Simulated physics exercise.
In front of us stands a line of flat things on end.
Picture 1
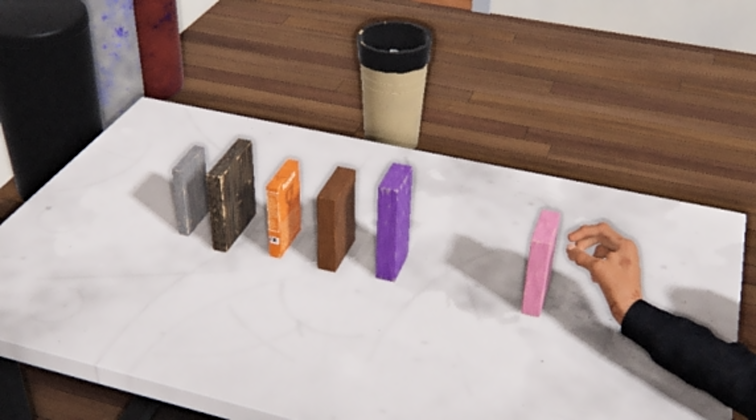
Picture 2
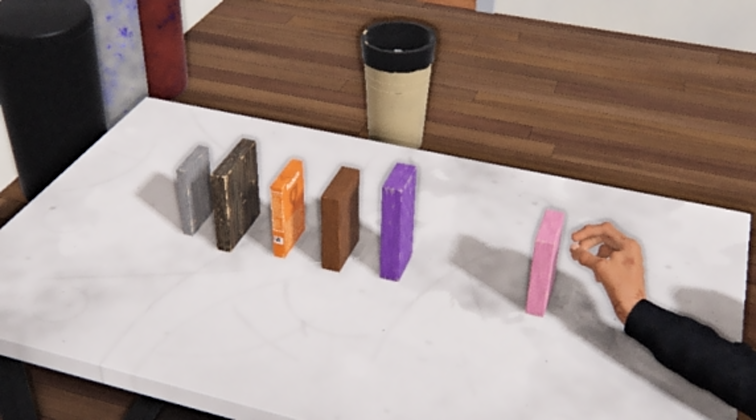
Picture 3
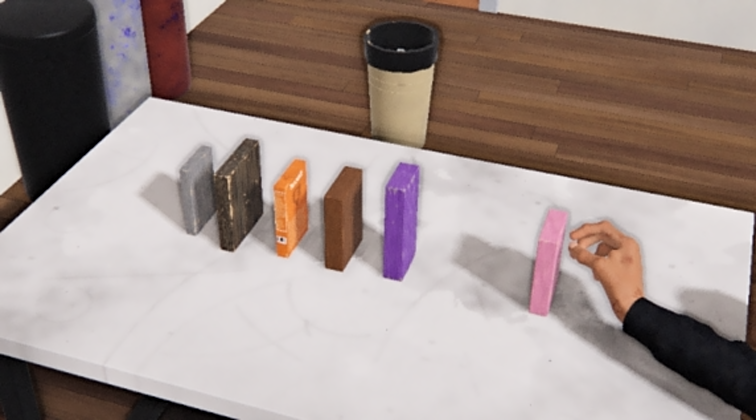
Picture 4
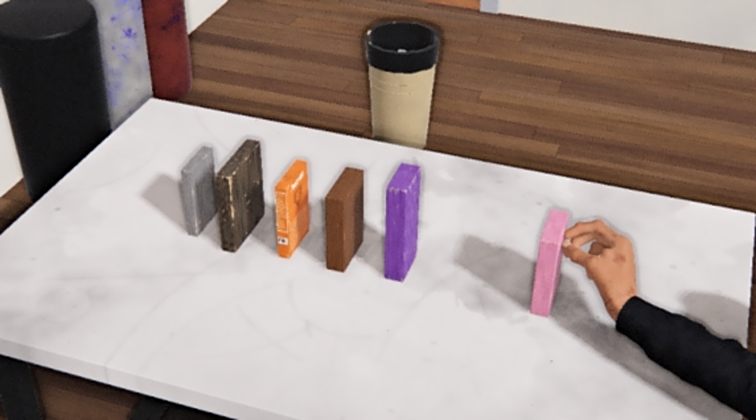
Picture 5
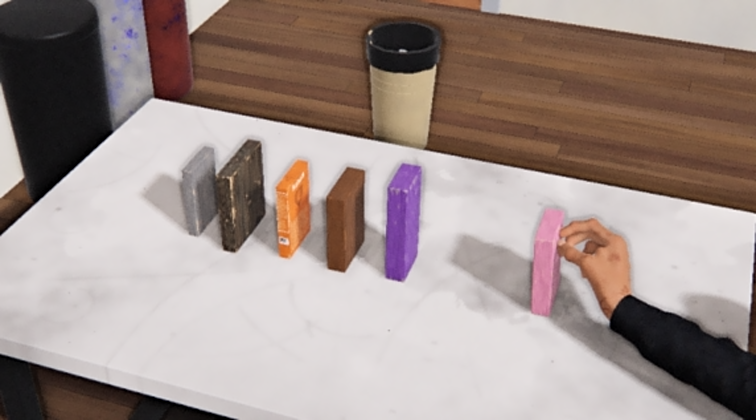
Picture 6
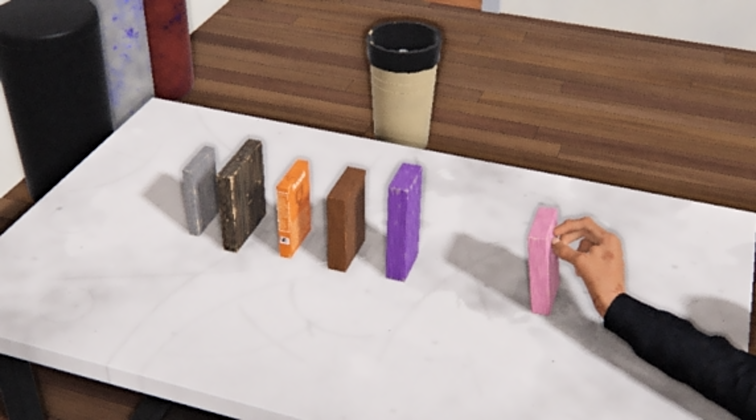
A hand in a dark sleeve moved slightly left to the upright pink block at the right and tilted it a little toward the purple, brown, orange, black and gray pieces, which stayed standing.
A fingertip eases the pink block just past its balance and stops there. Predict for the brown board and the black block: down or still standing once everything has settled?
Once it settles - brown board: Still standing, black block: Still standing.
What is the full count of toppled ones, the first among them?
That makes 1 altogether.
Then, 0.20 s after the last picture, pink block 23° over.
Then, 0.40 s after the last picture, pink block 89° over.
Then, 0.50 s after the last picture, pink block 90° over.
At rest, all 4 in place. Seen from the same camera at the end, brown board near (347, 220), black block near (243, 195).
